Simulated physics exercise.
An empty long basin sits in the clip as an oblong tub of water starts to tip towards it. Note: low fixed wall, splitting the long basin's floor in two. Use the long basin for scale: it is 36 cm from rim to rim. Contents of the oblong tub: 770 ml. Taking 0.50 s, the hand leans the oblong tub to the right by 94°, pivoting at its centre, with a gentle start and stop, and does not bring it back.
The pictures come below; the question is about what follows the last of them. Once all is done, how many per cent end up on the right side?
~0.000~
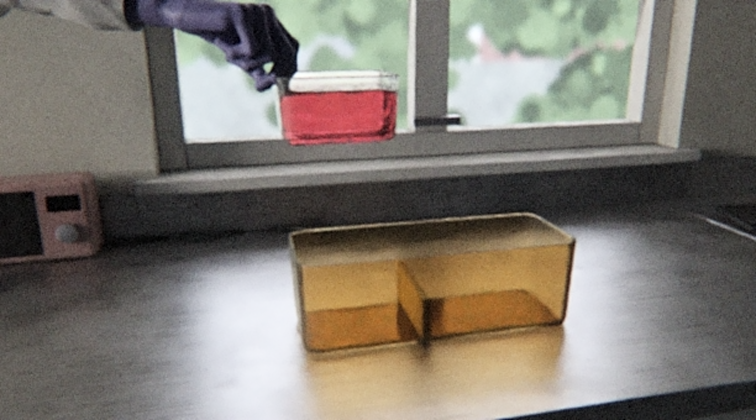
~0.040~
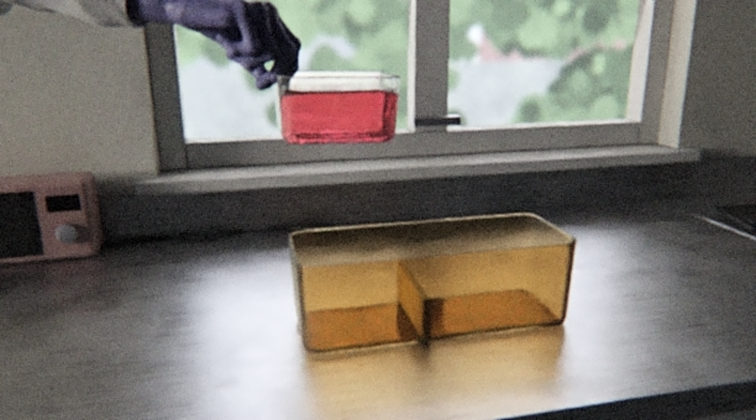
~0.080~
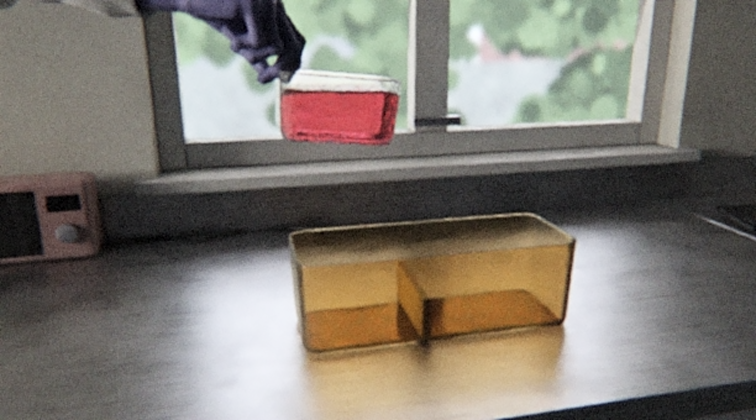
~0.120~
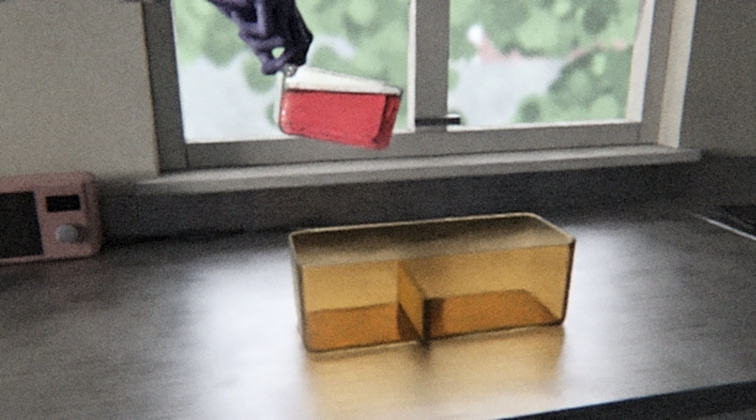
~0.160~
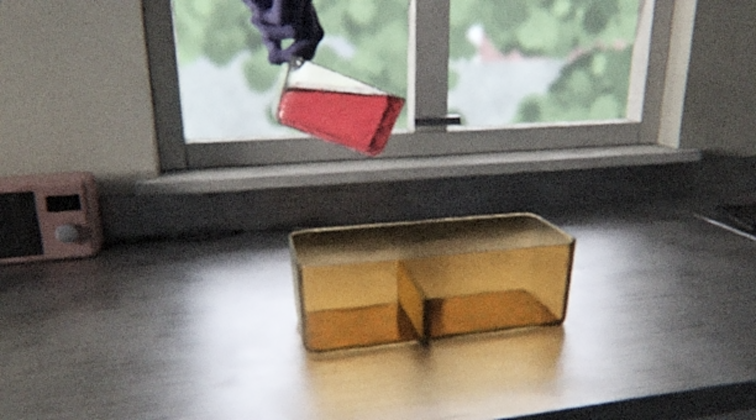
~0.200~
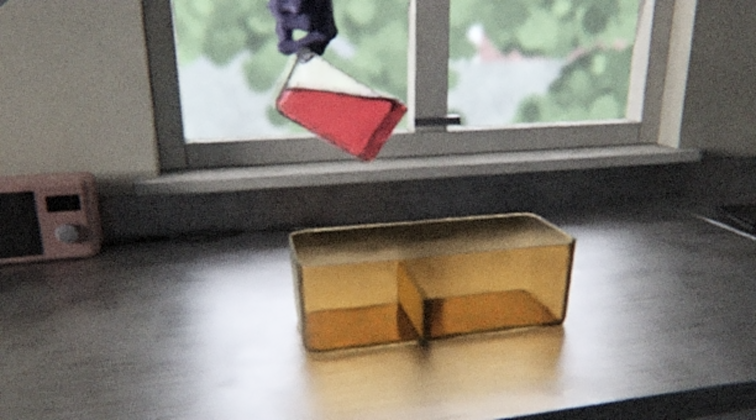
Roughly 79 percent ends up on the right side.
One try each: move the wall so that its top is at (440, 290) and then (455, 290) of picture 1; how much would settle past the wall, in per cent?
55 per cent first, 20 per cent second.
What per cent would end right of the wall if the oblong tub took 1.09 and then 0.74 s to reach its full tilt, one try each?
I'd expect close to 80 per cent and then close to 80 per cent.
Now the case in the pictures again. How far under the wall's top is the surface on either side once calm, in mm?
Looks like roughly 50 mm on the left and roughly 32 mm on the right.
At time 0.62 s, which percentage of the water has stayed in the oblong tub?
I'd say some 8 per cent remains.
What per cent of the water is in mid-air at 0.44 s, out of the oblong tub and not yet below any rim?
Some 58 per cent, I reckon.
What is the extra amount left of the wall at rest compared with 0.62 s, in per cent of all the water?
I'd put it at some 12 percent.
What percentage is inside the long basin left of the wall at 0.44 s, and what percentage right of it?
0 left and 14 right, roughly.
By 0.44 s the tilt is 91° and 28 per cent is still to pour, 0 is left of the wall and 14 right of it.
By 0.62 s the tilt is 94° and 8 per cent is still to pour, 2 is left of the wall and 75 right of it.
By 0.80 s the tilt is 94° and 3 per cent is still to pour, 8 is left of the wall and 76 right of it.
By 1.00 s the tilt is 94° and 1 per cent is still to pour, 12 is left of the wall and 79 right of it.
At rest 14 per cent lies left of the wall, 79 right of it and 7 outside.
